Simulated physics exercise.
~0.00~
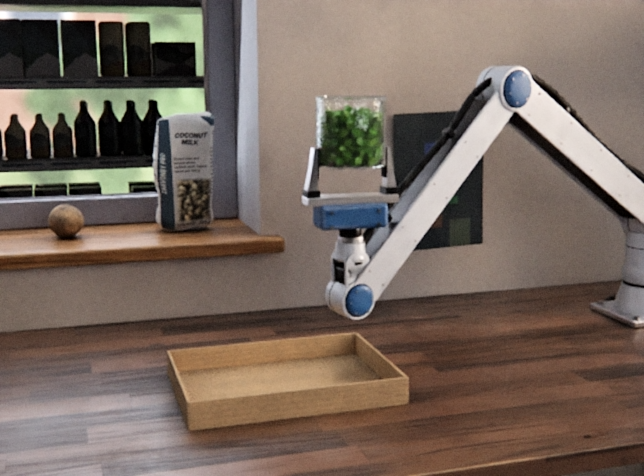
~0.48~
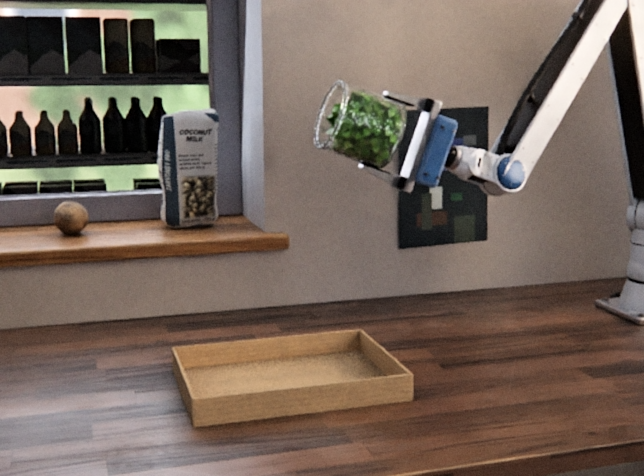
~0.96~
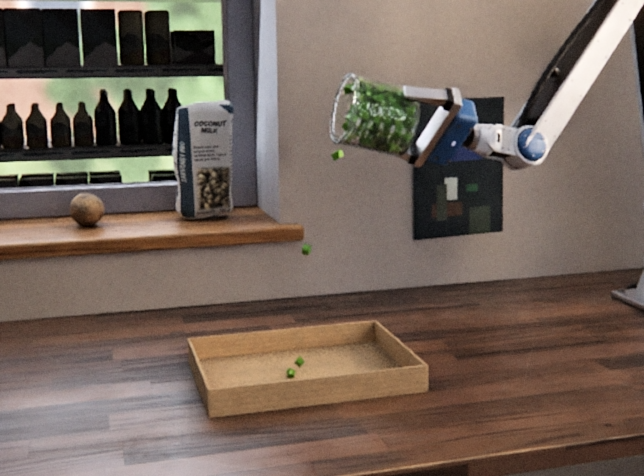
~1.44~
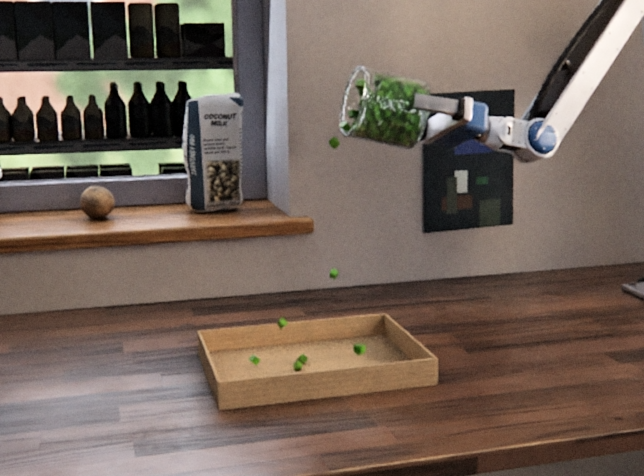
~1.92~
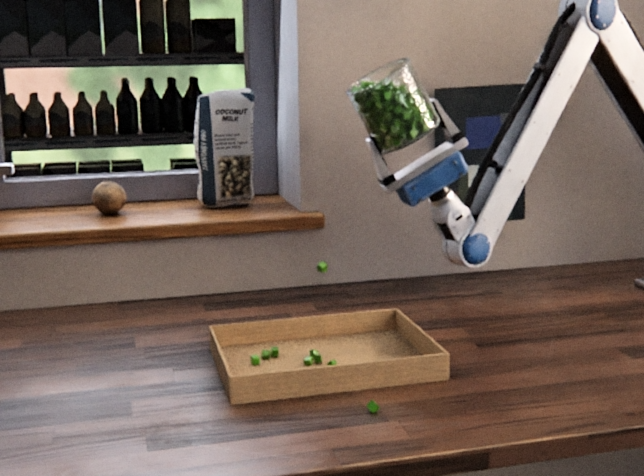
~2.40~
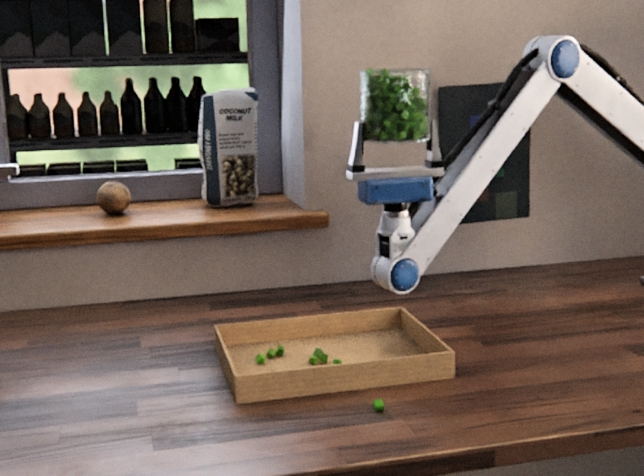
A robot arm lifted a clear cup of green cubes, tipped it over to the left above a shallow wooden tray so a few dropped out, then turned it upright, still mostly full, with several cubes in the tray and one on the counter.
